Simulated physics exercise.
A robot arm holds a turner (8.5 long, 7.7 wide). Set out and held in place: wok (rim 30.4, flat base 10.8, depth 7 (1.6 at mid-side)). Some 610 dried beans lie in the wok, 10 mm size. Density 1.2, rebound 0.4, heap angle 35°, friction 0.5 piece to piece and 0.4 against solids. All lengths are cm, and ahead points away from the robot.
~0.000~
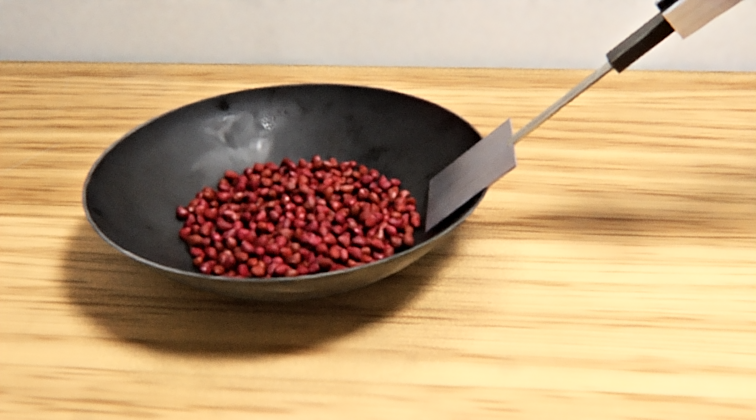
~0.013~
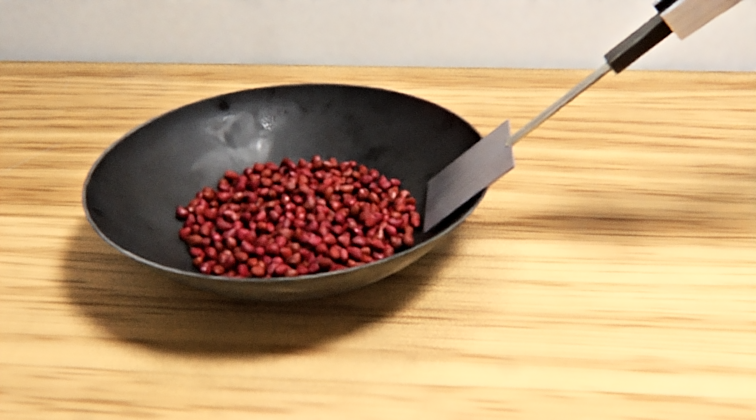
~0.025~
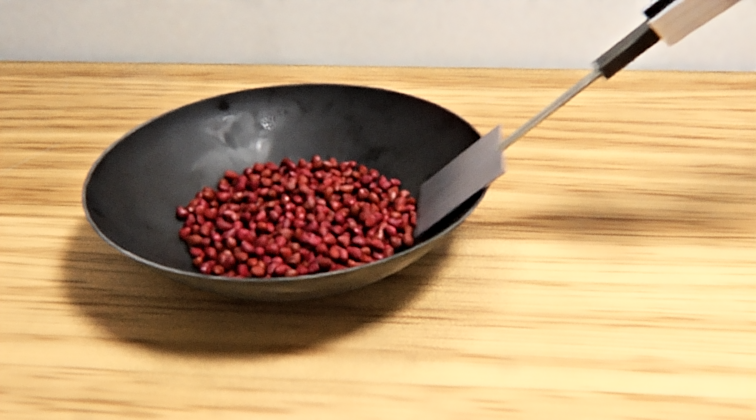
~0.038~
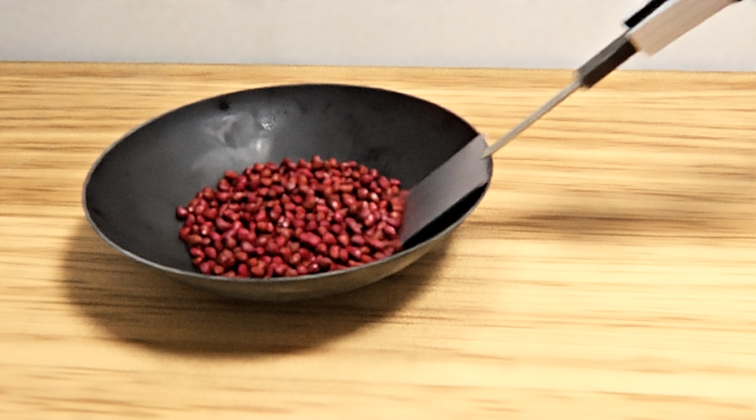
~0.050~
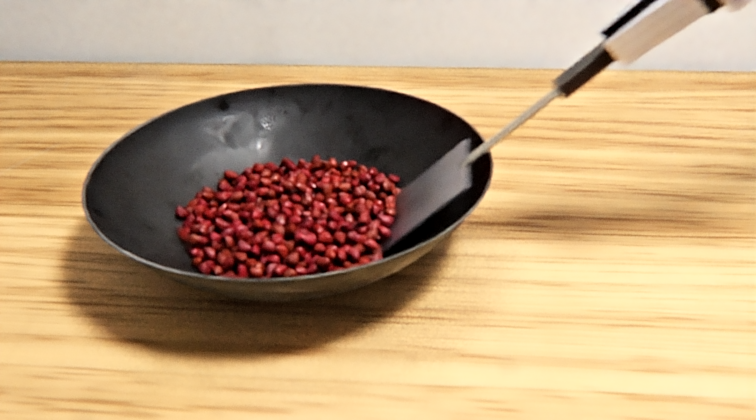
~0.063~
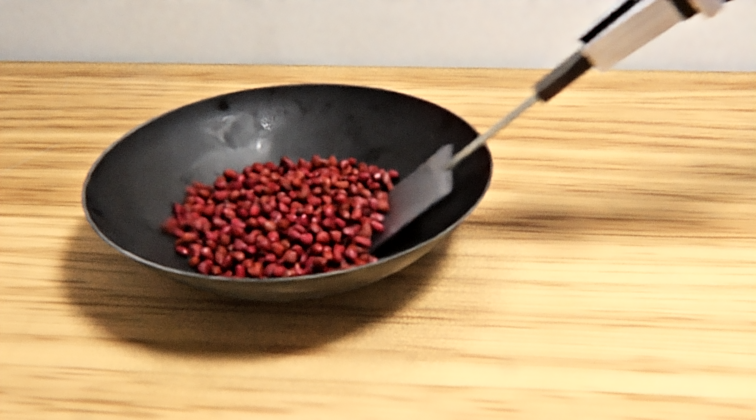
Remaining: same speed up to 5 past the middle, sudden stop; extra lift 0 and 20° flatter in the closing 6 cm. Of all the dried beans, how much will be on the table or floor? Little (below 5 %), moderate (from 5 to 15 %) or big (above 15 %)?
Share on the table or floor: Little (below 5 %).
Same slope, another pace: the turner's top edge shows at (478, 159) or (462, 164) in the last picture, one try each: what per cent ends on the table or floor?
Some 0 and 0 per cent.
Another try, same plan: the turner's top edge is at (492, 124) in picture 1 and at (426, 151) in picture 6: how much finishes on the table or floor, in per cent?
Some 0 per cent.
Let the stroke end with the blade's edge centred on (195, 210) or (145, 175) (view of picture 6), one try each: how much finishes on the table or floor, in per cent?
Some 15 and 40 per cent.
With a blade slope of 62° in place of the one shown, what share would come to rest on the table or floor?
Then about 0 per cent.
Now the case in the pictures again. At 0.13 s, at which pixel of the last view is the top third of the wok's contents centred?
At about (234, 201).
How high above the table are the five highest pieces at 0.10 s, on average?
Roughly 5 cm.
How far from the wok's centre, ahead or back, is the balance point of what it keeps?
Roughly 5.5 cm ahead.
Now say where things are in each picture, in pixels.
In the first picture, turner top edge at (513, 141), sloping 44°; upper third of the load around (300, 211), from x 180 to 415, top at y 160; 607 in the wok.
In the second picture, turner top edge at (512, 142), sloping 44°; upper third of the load around (300, 211), from x 180 to 415, top at y 160.
In the third picture, turner top edge at (502, 147), sloping 44°; upper third of the load around (300, 211), from x 180 to 415, top at y 160.
In the fourth picture, turner top edge at (486, 155), sloping 44°; upper third of the load around (298, 211), from x 180 to 415, top at y 160.
In the fifth picture, turner top edge at (467, 163), sloping 44°; upper third of the load around (297, 211), from x 180 to 415, top at y 160.
In the sixth picture, turner top edge at (448, 167), sloping 44°; upper third of the load around (291, 209), from x 165 to 410, top at y 160; 607 in the wok.
After 0.10 s, sloping 44°, highest piece 5 above the table; 607 in the wok.
After 0.13 s, sloping 37°, highest piece 7 above the table; 607 in the wok.
After 0.34 s, sloping 24°, highest piece 7 above the table; 598 in the wok, 9 on the table or floor.
After 1.39 s, sloping 24°, highest piece 7 above the table; 598 in the wok, 9 on the table or floor.
At rest, 598 in the wok, 9 on the table or floor. That is 1 % on the table or floor.
